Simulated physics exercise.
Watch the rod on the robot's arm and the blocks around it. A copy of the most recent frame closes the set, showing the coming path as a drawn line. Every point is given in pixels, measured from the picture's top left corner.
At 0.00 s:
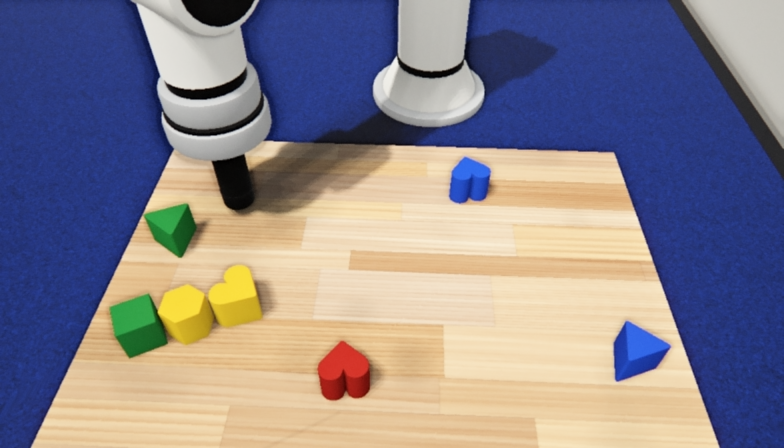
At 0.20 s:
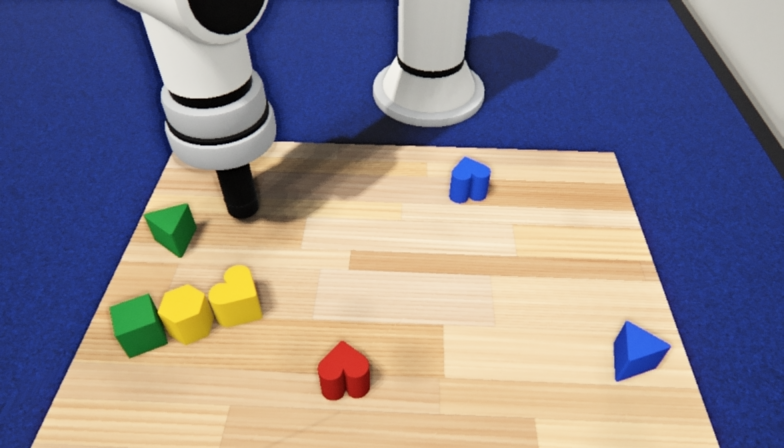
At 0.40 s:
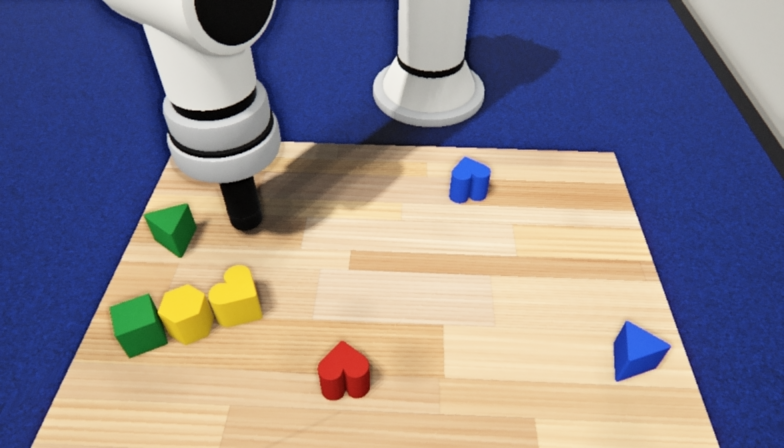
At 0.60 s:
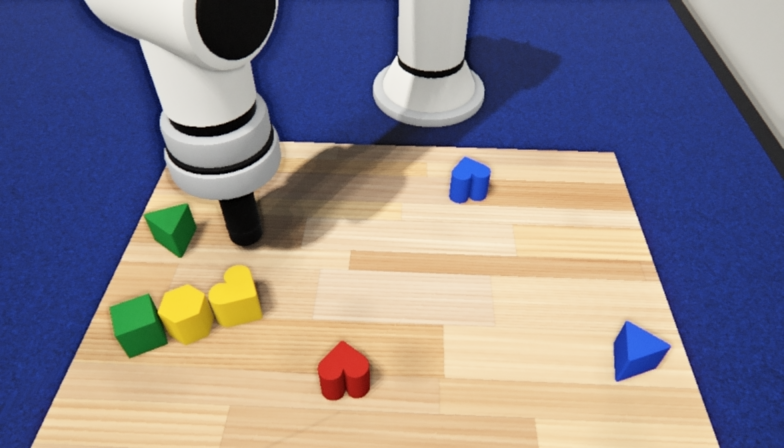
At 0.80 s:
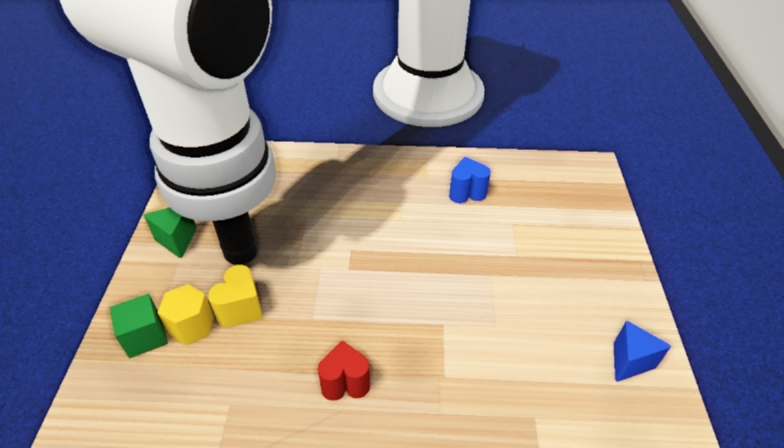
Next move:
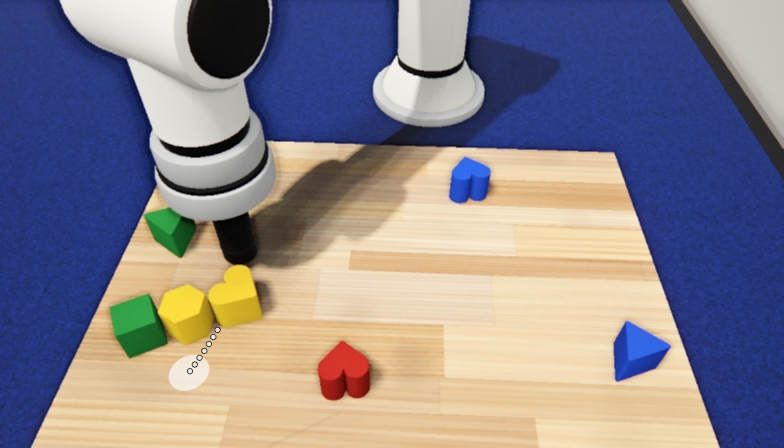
In this clip, a robot arm with a black rod moves a short way down the left side of a wooden board, nearing the yellow heart block, while the green, yellow, red and blue blocks all stay still.
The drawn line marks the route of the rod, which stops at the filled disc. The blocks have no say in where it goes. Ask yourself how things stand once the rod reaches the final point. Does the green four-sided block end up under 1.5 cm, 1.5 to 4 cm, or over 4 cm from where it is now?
Verdict: From 1.5 to 4 cm.
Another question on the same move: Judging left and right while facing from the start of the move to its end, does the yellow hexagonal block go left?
No, that is not what happens.
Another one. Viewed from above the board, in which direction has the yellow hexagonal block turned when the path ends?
Clockwise, looking down.
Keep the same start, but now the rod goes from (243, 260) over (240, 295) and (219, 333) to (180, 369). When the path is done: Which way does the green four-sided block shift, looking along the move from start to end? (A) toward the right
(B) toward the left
I choose A.
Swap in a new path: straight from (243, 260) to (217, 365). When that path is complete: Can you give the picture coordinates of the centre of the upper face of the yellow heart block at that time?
The spot you're after is about (244, 367) in the image.
Path on the board, from (243, 260) over (226, 313) to (189, 372).
What follows on the original path. One third of the way, rod at (231, 288); yellow heart block at (232, 306).
Two thirds of the way, rod at (213, 326); green four-sided block at (120, 315); yellow hexagonal block at (164, 319), turned 35° clockwise; yellow heart block at (232, 340), turned 50° anticlockwise.
At the end, rod at (186, 366); green four-sided block at (110, 316), turned 30° clockwise; green three-sided block in place; yellow hexagonal block at (139, 341), turned 85° clockwise; yellow heart block at (230, 352), turned 85° anticlockwise.
